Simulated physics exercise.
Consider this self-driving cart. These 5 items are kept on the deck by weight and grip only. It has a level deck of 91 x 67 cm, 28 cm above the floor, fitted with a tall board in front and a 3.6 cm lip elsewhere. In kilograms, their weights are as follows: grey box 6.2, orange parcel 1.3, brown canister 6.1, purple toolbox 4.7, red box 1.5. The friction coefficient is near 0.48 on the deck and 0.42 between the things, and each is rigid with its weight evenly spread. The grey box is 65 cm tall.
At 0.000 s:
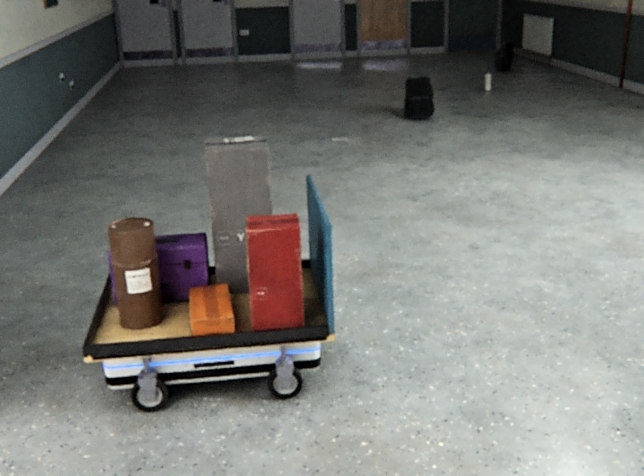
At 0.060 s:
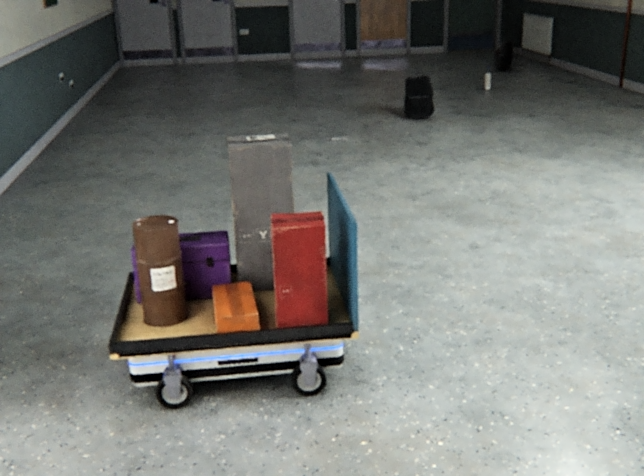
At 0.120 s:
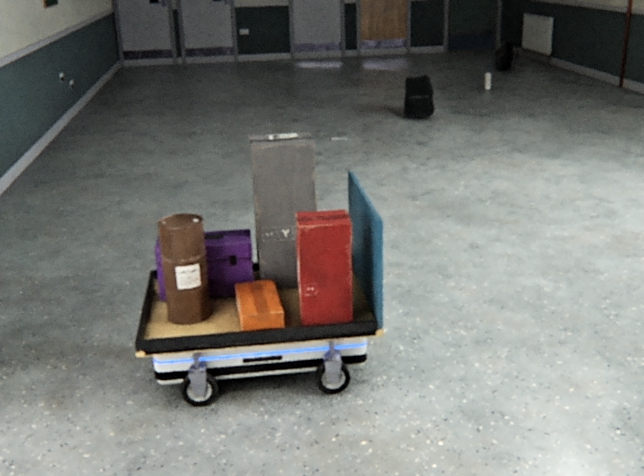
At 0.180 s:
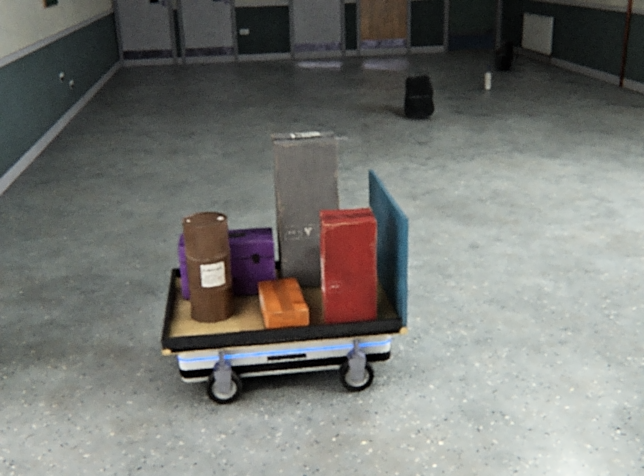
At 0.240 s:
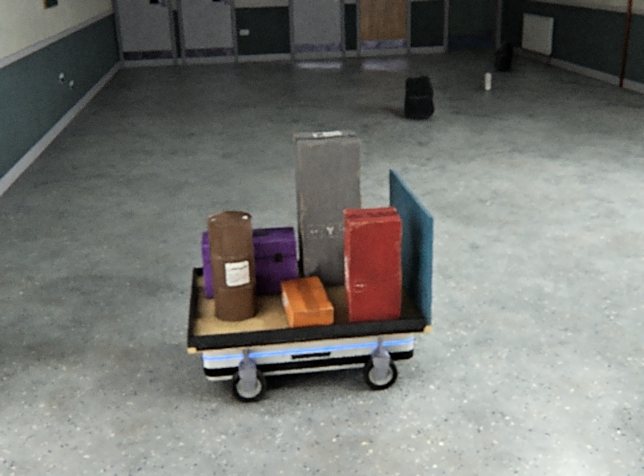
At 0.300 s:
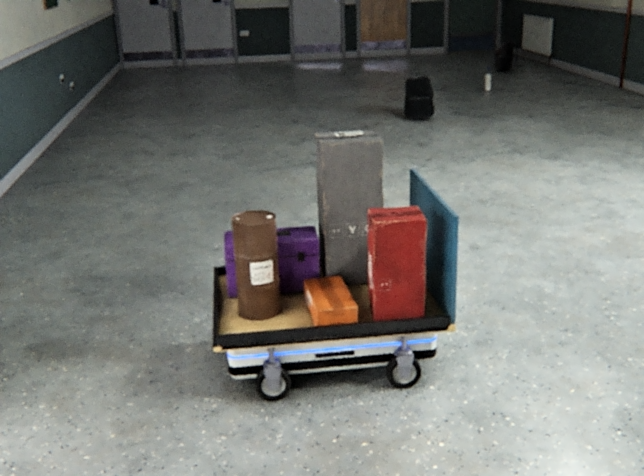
A low wheeled cart with a blue board upright at its right end rolls steadily rightward across the speckled grey floor of a large room, seen from slightly above by a still camera. On its deck stand a brown canister and purple toolbox at left, a tall grey box behind, a small orange parcel, and a red box at right. The cart turns slightly as it rolls, its load staying in place, while a black object sits still near the far doors.
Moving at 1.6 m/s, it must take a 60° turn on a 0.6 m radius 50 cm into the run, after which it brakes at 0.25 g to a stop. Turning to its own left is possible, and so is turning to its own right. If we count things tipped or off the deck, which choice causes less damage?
I'd expect the right way to be kinder to the load.
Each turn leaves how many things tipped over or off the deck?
A left turn gives 3, a right turn gives 1.
Turning left. Around 0.80 s, 128 cm covered, turned 57°; red box now off the deck; grey box at 49° to upright near (453, 182); brown canister at 9° to upright.
Around 1.20 s, 180 cm covered, turned 60°; grey box on its side near (490, 171); orange parcel shifted 2 cm near (479, 207); brown canister at 48° to upright.
Finally (2.5 s), off the deck, brown canister and red box; on their side or leaning hard on the deck, grey box; not toppled but over 10 cm from the start, orange parcel; the last one still in place (within 10 cm). In the last view, grey box near (498, 167), orange parcel near (488, 194).
Turning right instead, grey box tipped over or off the deck, 1 of 5 in all.
